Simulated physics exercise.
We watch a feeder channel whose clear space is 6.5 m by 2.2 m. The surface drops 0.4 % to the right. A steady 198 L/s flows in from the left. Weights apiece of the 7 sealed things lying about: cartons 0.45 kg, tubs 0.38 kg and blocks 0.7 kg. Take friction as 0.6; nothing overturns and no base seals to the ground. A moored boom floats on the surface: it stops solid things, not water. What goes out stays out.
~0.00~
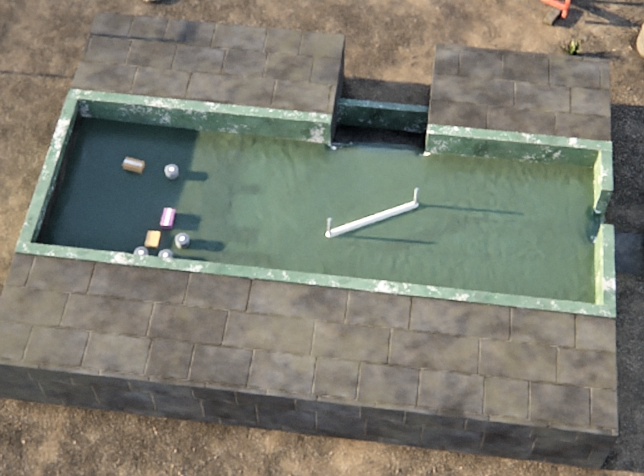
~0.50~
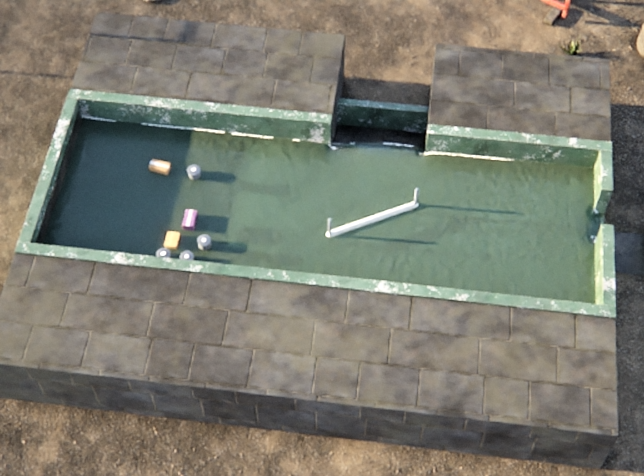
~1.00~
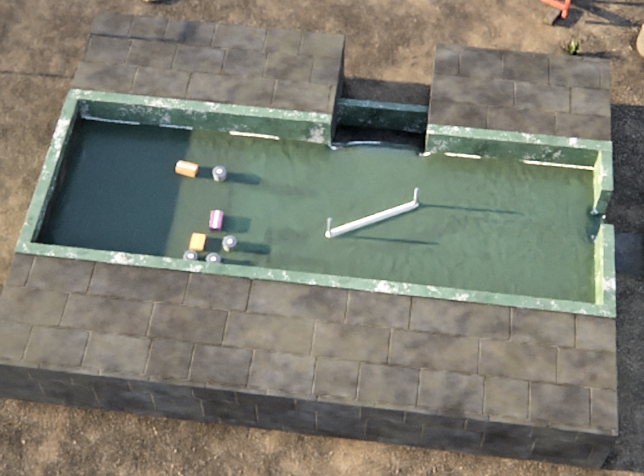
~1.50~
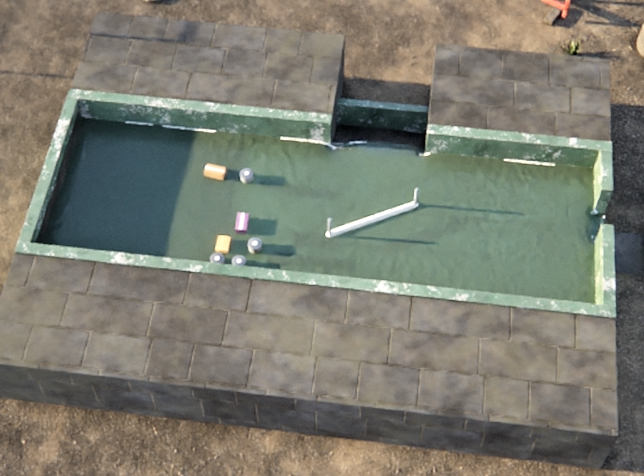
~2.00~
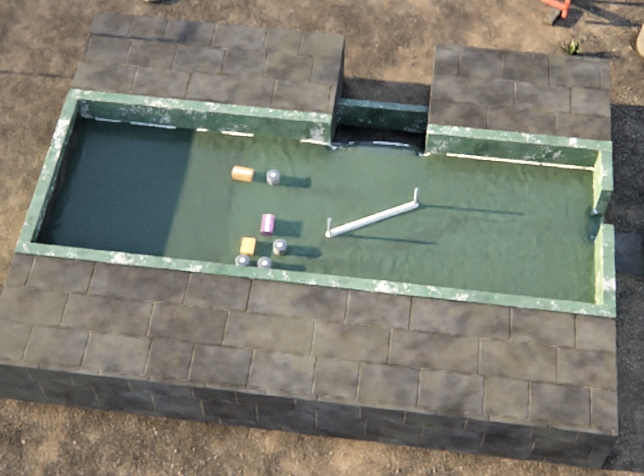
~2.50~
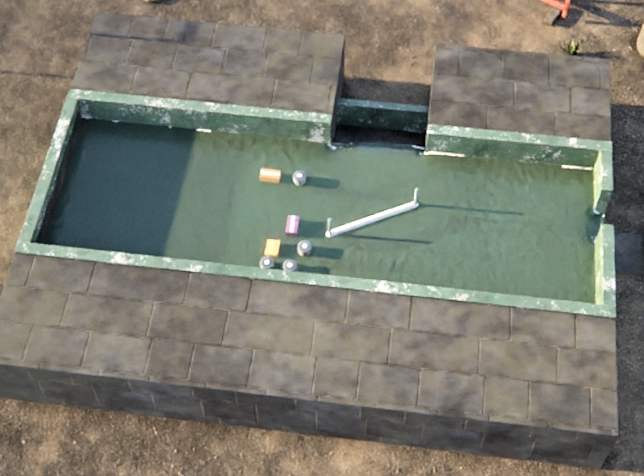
A loose cluster of floating objects, an orange cylinder, a pinkish-purple one, a yellow-orange block and several silvery balls, drifts in the left part of a green-walled water channel, seen from high above at an angle. Grey paving flanks the channel, and a white boom floats slantwise right of centre. The cluster glides steadily rightward, out of the shadow toward the boom, while the camera stays still.
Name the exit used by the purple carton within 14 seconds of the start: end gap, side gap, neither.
Purple carton: Side gap.
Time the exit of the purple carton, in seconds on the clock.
Near 7.5 s.
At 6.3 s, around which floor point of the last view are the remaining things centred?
Around (411, 249).
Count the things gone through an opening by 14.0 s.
3 of them.
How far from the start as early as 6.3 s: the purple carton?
About 250 cm.
After 3.5 s the purple carton is near (328, 221), 1.9 m from its start, afloat; 0 of 7 are out; 7 afloat.
After 6.3 s the purple carton is near (385, 180), 2.7 m from its start, afloat; 2 of 7 are out; 5 afloat.
After 10.0 s the purple carton has gone out by the side gap; 3 of 7 are out; 4 afloat.
After 14.0 s the purple carton has gone out by the side gap; 3 of 7 are out; 4 afloat.
